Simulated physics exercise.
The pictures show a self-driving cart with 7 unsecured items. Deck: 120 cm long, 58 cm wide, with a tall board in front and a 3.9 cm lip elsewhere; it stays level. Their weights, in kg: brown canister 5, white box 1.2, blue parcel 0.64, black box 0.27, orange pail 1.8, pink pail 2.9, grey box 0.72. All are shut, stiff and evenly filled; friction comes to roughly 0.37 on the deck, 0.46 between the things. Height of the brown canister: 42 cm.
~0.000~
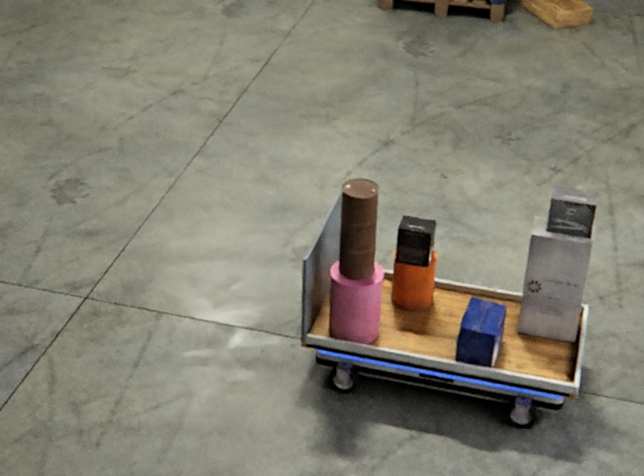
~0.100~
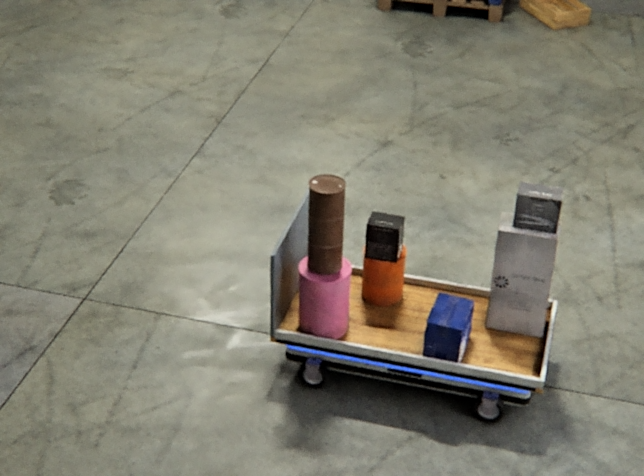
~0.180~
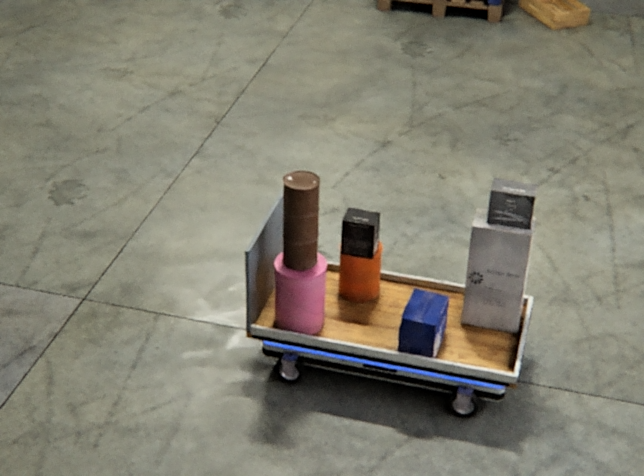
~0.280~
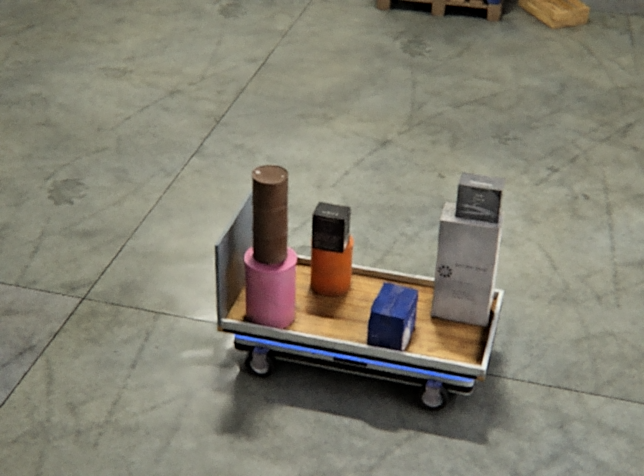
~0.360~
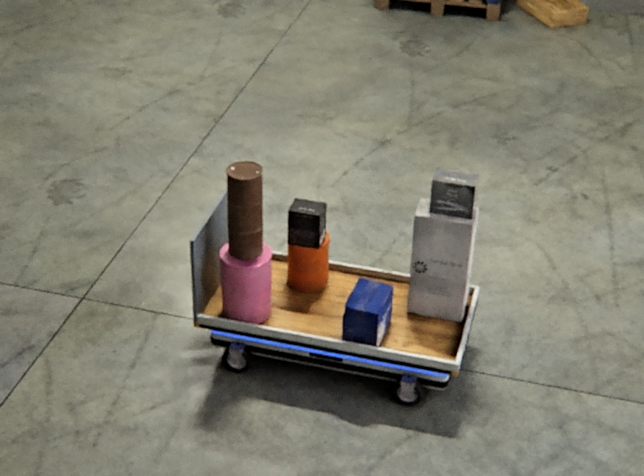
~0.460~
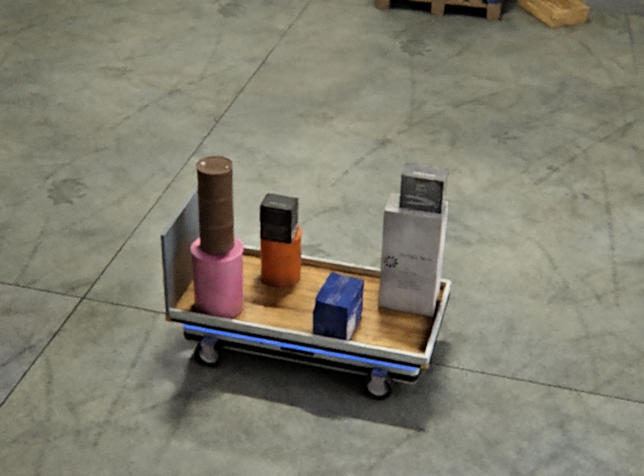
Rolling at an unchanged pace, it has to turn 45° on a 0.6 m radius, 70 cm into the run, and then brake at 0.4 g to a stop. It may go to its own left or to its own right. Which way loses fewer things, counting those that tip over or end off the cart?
The load fares better going right.
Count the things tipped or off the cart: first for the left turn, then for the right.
Turning left 5, turning right 4.
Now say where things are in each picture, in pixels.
Cart 0 cm along; brown canister (359, 229); white box (555, 280), in the first picture.
Cart 14 cm along; orange pail (383, 273); pink pail (324, 297), in the second picture.
Cart 25 cm along; grey box (512, 203); blue parcel (423, 325), in the third picture.
Cart 39 cm along; black box (331, 227); orange pail (331, 263), in the fourth picture.
Cart 50 cm along; pink pail (246, 283); grey box (454, 193), in the fifth picture.
Cart 64 cm along; brown canister (216, 206); white box (412, 256), in the sixth picture.
Turning left. At 0.76 s, cart 106 cm along, turned 21°; brown canister 27° off upright near (125, 201); pink pail 27° off upright; black box 8° off upright.
After 1.26 s, cart 168 cm along, turned 45°; white box and grey box now off the cart; pink pail on its side; orange pail moved 8 cm.
After 1.66 s, cart 172 cm along, turned 45°, stopped; pink pail on its side; orange pail moved 8 cm; blue parcel moved 5 cm.
In the end (2.6 s), off the cart, brown canister, white box, black box and grey box; toppled on the deck, pink pail; the other 2 under 10 cm from the start. In the last view, white box near (192, 288).
Turning right instead, brown canister, white box, black box and grey box tipped over or off the cart, 4 of 7 in all.
